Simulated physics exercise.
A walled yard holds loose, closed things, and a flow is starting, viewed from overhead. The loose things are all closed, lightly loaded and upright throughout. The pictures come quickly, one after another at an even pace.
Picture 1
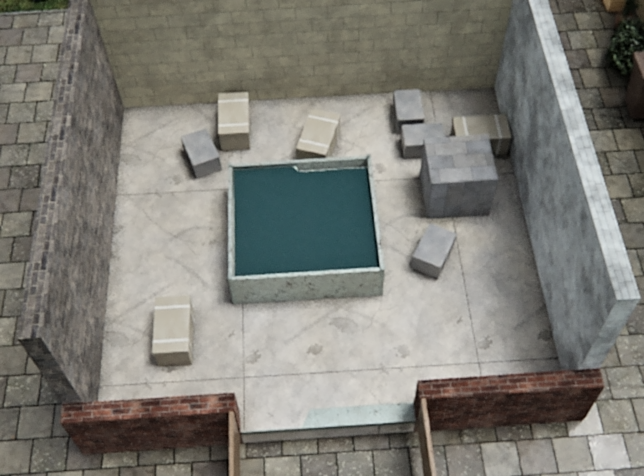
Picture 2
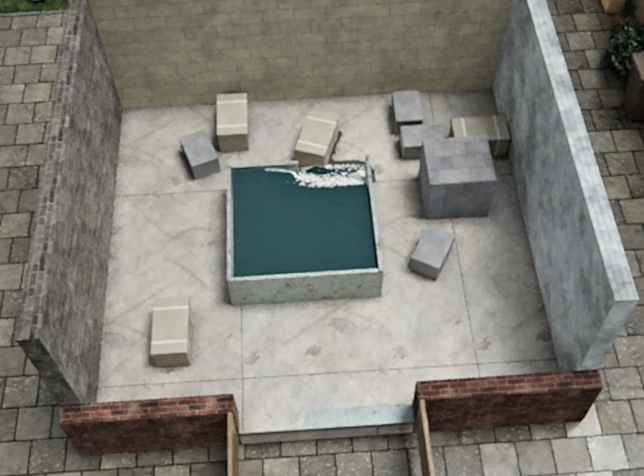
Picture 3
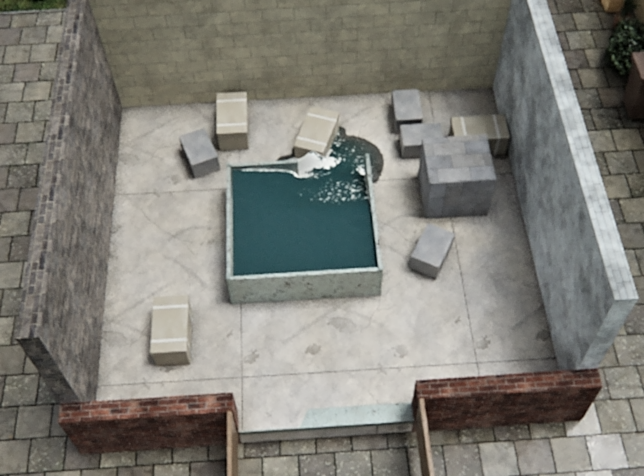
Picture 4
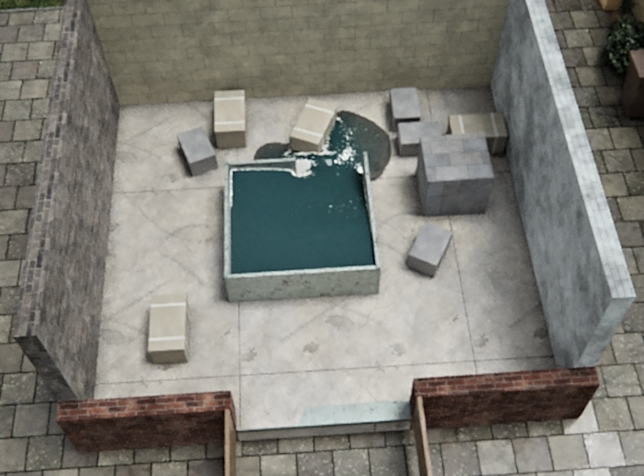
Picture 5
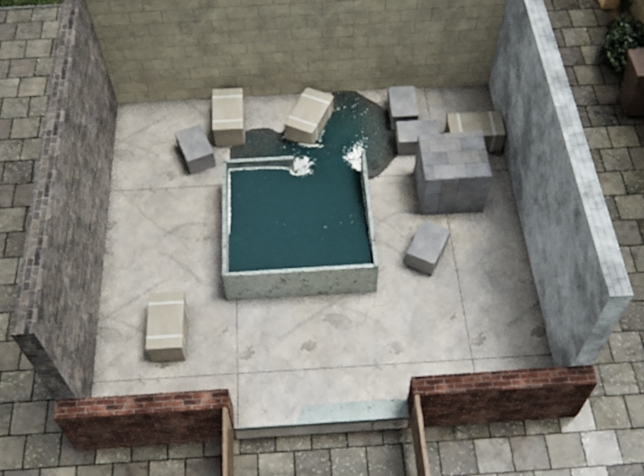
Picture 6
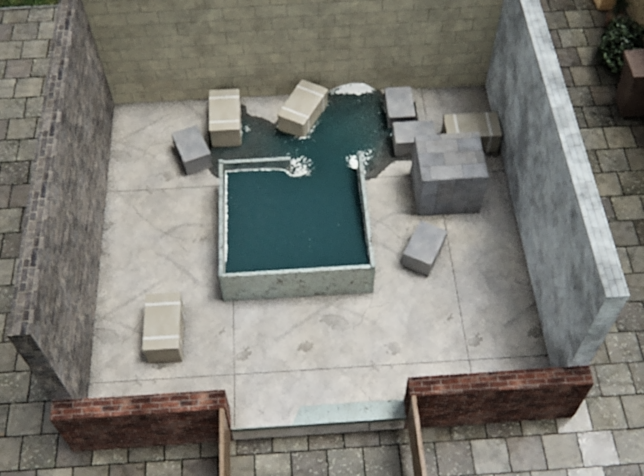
A square pool in a walled yard spilled dark water from its back edge, and the water spread across the paving among the scattered boxes, nudging a pale one behind the pool slightly.
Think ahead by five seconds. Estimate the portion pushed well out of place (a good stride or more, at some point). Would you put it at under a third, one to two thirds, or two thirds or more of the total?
The things swept well aside make up a third to two thirds.
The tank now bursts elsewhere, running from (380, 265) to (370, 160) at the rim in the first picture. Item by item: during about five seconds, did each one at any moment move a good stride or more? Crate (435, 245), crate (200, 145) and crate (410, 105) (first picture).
Order as asked: Sent that far; not sent that far; sent that far.
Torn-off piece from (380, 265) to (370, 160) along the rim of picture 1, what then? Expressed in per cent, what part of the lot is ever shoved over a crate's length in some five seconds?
Near 50 in a hundred.
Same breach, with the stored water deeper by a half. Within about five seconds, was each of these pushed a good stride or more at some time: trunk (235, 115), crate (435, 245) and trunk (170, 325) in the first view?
Per item, in order: Cleared the mark; missed the mark; missed the mark.
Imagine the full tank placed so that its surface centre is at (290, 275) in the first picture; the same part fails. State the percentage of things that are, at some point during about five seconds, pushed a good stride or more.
That comes out at some 60 %.
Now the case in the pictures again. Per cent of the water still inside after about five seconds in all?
Close to 100 per cent, I think.
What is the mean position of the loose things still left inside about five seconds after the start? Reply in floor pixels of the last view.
Centre estimate: Around (299, 183).
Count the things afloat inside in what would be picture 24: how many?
You get 2.
A moment on, 1 of 8 are well off their spots; 0 afloat.
Next, 2 of 8 are well off their spots; 2 afloat.
Later, 4 of 8 are well off their spots; 2 afloat.
In the end, 5 of 8 are well off their spots, and 5 have been at some point; 3 afloat.
